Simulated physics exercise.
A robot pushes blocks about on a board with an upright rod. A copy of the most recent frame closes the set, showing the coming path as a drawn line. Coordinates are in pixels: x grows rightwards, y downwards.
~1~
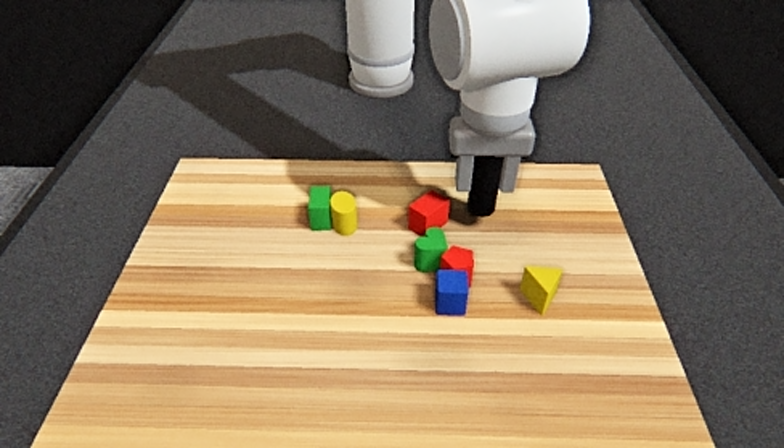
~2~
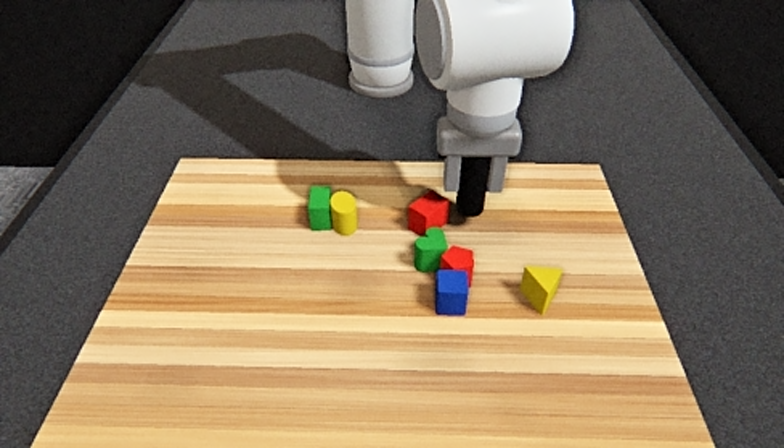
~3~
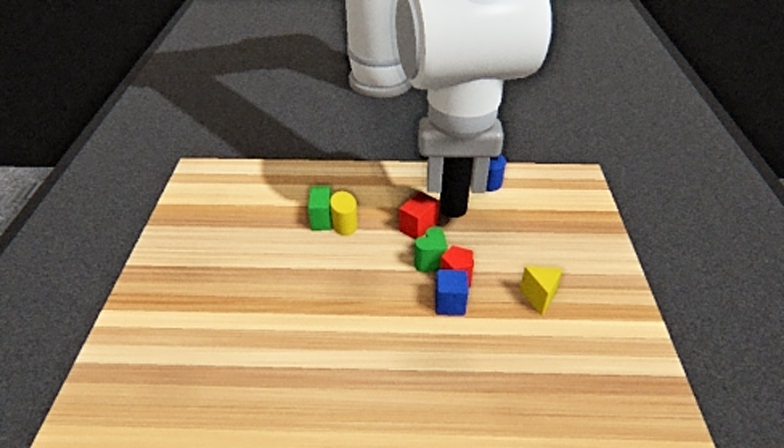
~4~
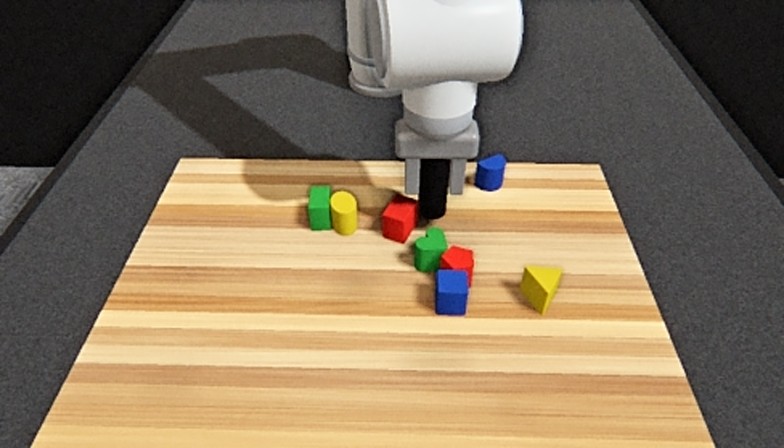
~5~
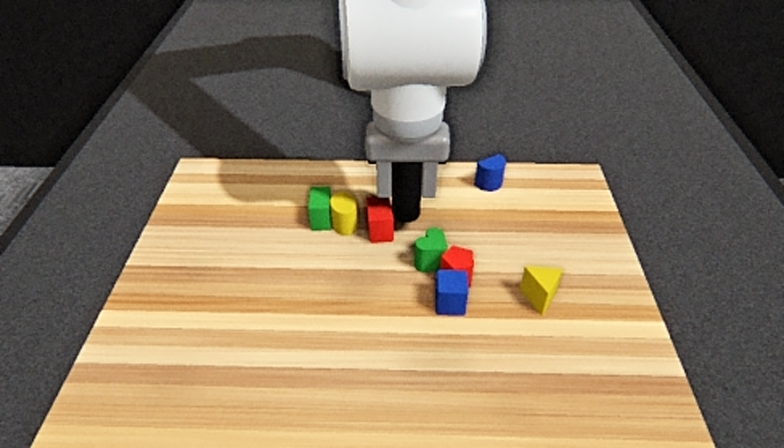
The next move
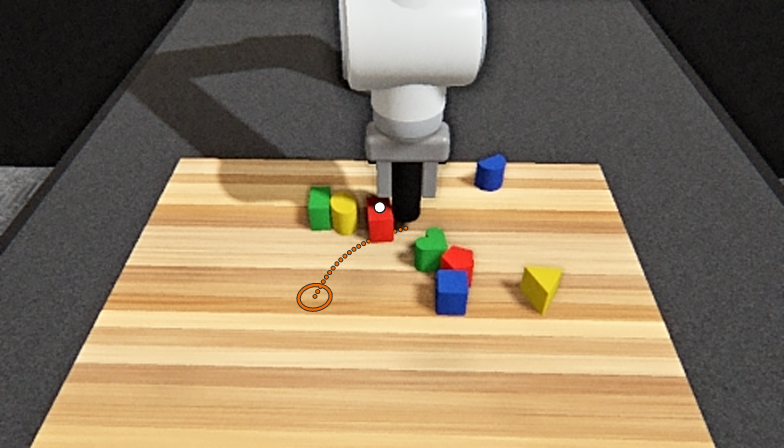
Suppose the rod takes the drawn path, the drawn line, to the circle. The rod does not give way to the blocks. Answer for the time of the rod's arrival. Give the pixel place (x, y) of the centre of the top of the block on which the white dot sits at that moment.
The top centre is at (319, 222).
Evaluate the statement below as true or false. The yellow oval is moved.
That is true.
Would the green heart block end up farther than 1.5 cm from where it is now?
I'd say no.
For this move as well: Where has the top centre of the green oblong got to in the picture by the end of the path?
Expect it around (301, 191).
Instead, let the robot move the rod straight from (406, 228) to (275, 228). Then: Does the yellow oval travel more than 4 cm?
I believe so.
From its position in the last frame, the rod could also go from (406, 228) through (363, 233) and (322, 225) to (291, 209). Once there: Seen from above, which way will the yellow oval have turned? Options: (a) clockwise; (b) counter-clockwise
Choice a: Clockwise.
Drawn move, from (406, 228) via (368, 242) and (336, 265), ending at (315, 297); the dot is on the red oblong.
On the path given first. One third of the way, rod (367, 227); green oblong (304, 193), turned 25° clockwise; yellow oval (321, 202), turned 25° clockwise; red oblong (338, 216), turned 30° clockwise.
Two thirds of the way, rod (334, 251); green oblong (301, 191), turned 30° clockwise; yellow oval (314, 204), turned 45° clockwise; red oblong (319, 222), turned 55° clockwise.
At the end, rod (312, 282); green oblong (301, 191), turned 30° clockwise; yellow oval (314, 204), turned 45° clockwise; red oblong (319, 222), turned 55° clockwise; green heart block still.
